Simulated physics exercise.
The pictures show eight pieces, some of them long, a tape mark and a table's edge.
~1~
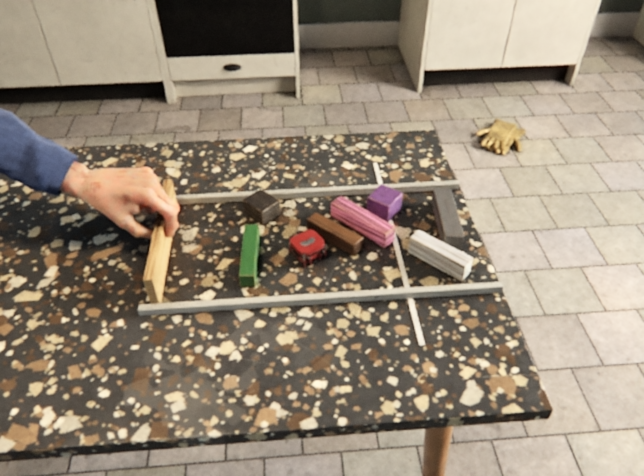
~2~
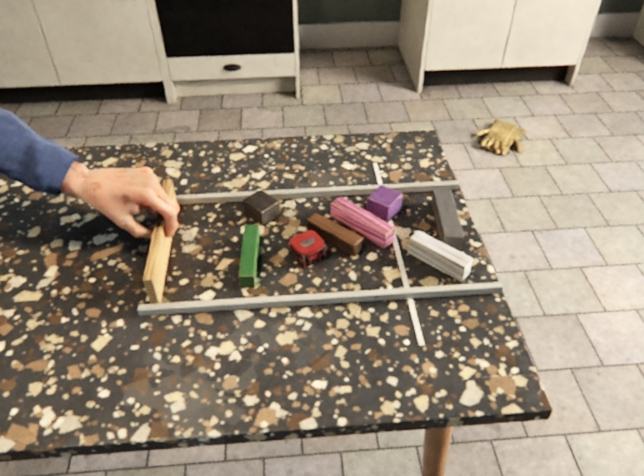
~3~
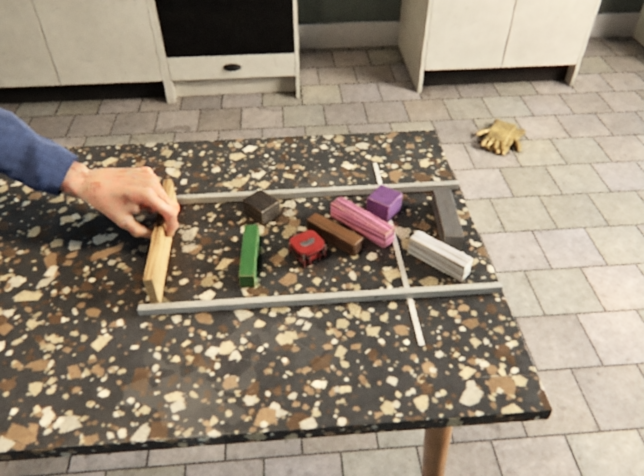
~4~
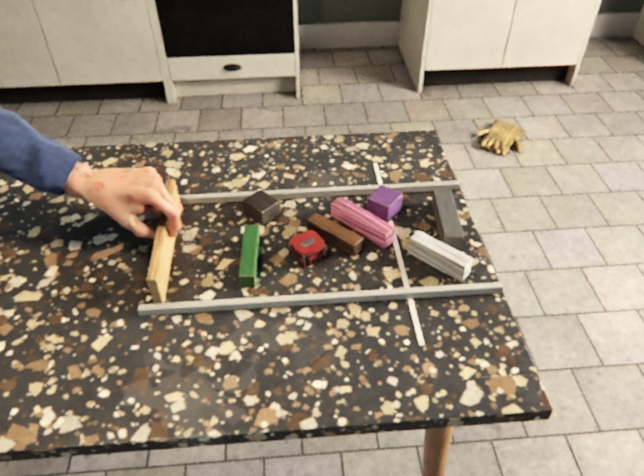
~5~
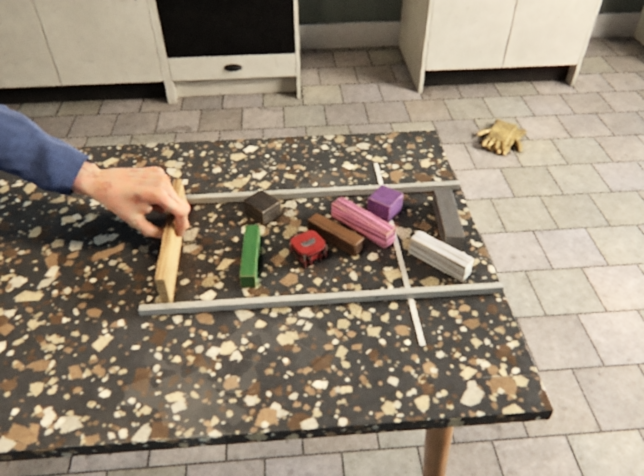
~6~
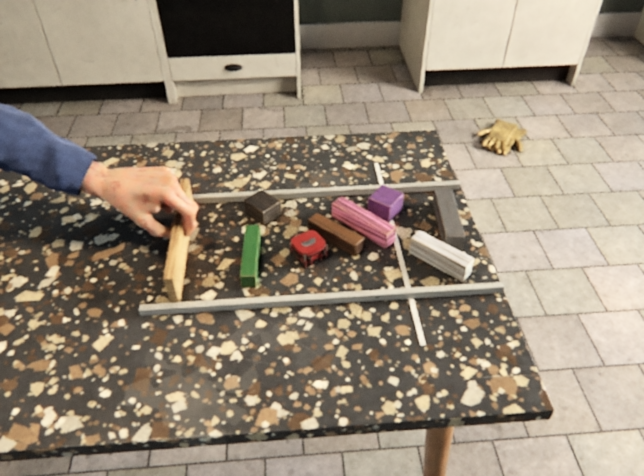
A hand holding a wooden board upright on a speckled table, then sliding it slightly right toward still, scattered coloured blocks.
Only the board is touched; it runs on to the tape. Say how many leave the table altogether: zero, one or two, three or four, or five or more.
In the end the number that fall off is zero.
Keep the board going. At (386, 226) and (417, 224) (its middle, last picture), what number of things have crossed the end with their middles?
It would be 0 and 1.
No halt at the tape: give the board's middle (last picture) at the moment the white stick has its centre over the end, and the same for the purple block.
Its middle is around (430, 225) and around (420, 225).
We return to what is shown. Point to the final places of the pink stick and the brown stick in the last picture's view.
First (439, 214), then (424, 226).
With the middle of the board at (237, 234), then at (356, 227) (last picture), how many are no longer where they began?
0 and 7.
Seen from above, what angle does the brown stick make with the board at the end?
About 40°.
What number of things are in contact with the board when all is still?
In contact: 2.
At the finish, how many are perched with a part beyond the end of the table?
The number is 1.
Soon after, none off yet; grey bar at rest near (448, 218); white stick at rest near (440, 255); purple block at rest near (385, 203).
Then, none off yet; grey bar at rest near (450, 218); white stick moved a little near (456, 259); purple block moved about its own width near (413, 197).
At rest, the number that fall off is zero.
